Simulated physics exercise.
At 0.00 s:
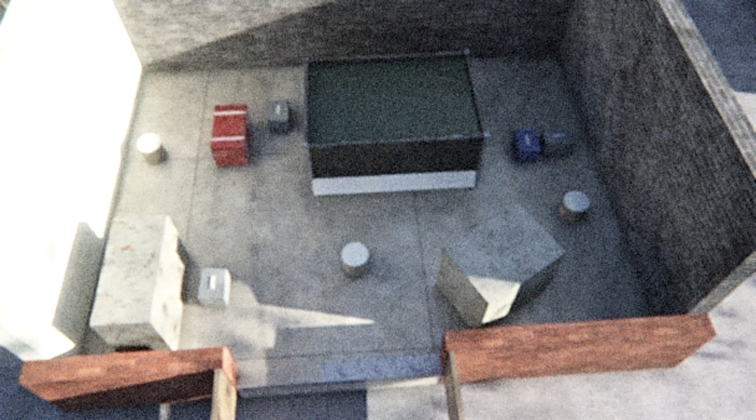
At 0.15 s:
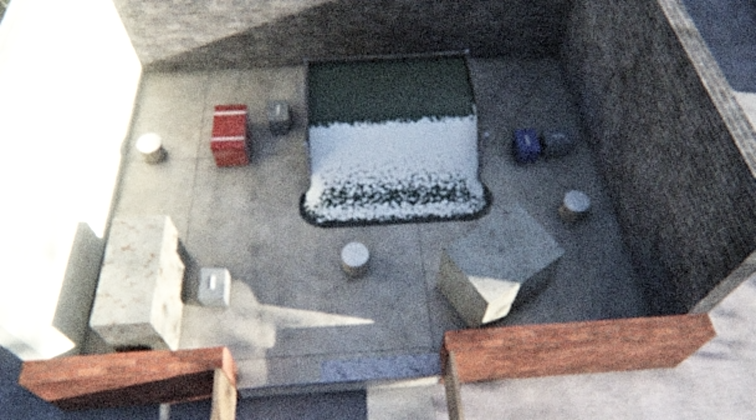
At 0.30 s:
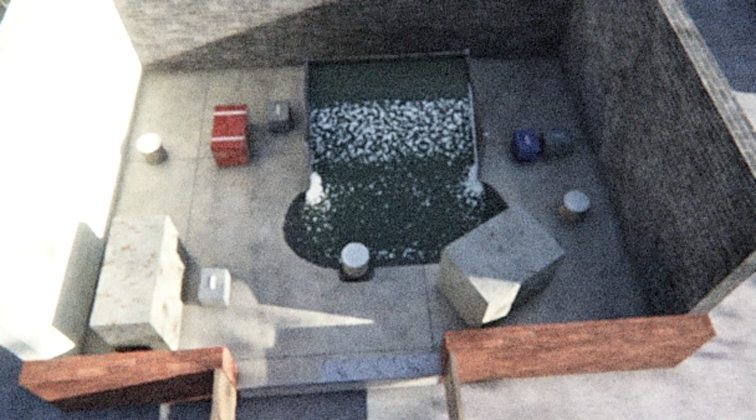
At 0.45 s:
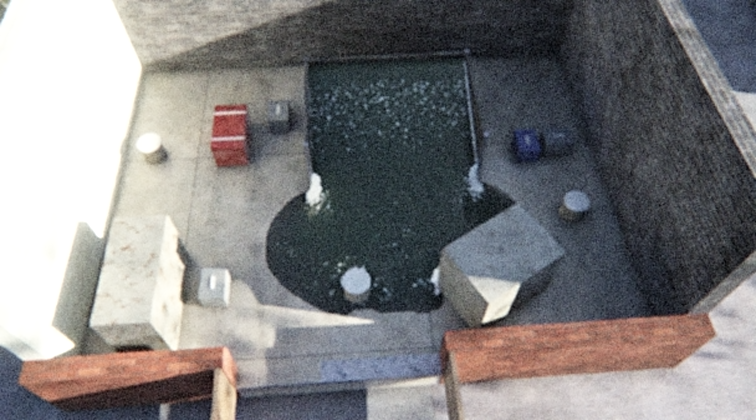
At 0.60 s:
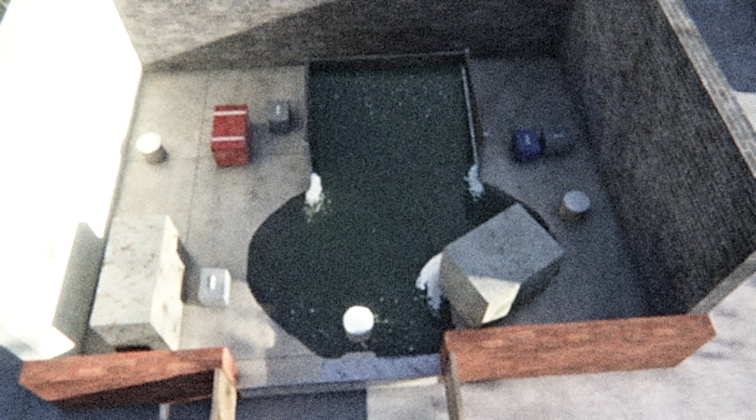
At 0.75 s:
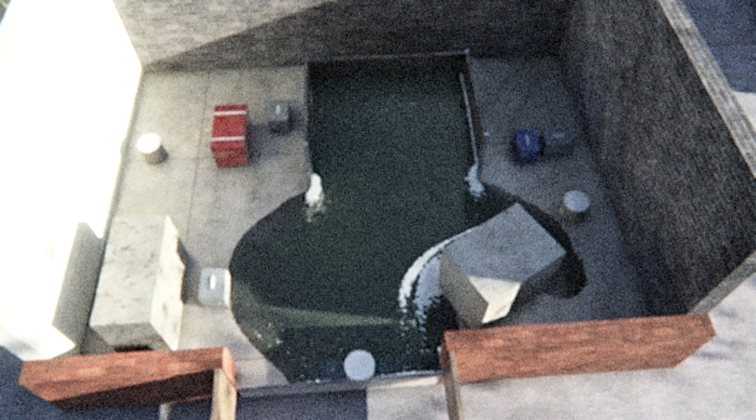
Dark green water burst from the front of a tank in a walled yard, foamed across the concrete in a widening pool, swept around a big tilted block, and carried a small pale drum toward the front.
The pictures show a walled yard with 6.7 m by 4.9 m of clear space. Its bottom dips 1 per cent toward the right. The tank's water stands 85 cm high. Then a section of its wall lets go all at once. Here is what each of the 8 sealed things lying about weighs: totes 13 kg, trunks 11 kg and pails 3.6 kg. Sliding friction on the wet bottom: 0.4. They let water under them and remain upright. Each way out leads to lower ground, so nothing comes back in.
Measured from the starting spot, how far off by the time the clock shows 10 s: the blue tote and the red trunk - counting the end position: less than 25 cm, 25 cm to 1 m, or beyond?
Well, the blue tote remains nearly still, and as for the red trunk, it remains nearly still.
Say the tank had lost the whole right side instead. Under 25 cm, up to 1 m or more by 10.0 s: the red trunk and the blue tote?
Red trunk: A modest shift; blue tote: Washed well away.
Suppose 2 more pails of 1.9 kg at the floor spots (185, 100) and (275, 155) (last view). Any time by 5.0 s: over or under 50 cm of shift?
Lab note - in order: Below threshold / below threshold.
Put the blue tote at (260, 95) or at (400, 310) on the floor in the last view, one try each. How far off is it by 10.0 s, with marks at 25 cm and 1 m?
One try each gives this: It remains roughly in place, then it wanders off a long way.
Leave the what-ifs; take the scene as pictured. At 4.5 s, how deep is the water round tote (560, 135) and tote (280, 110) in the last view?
About 6 and 0 cm.
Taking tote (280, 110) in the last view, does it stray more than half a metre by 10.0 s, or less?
Within.
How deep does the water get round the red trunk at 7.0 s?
Depth: About 1 cm.
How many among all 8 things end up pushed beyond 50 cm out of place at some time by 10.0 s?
The tally stands at 4.
After 2.0 s the blue tote is near (527, 140), 0.0 m from its start, aground; the red trunk is near (229, 126), 0.0 m from its start, aground; 1 of 8 are out; 1 afloat.
After 4.5 s the blue tote is near (526, 140), 0.0 m from its start, aground; the red trunk is near (229, 126), 0.0 m from its start, aground; 1 of 8 are out; 1 afloat.
After 7.0 s the blue tote is near (524, 139), 0.0 m from its start, aground; the red trunk is near (229, 126), 0.0 m from its start, aground; 1 of 8 are out; 0 afloat.
After 10.0 s the blue tote is near (524, 139), 0.0 m from its start, aground; the red trunk is near (228, 126), 0.0 m from its start, afloat; 1 of 8 are out; 1 afloat.
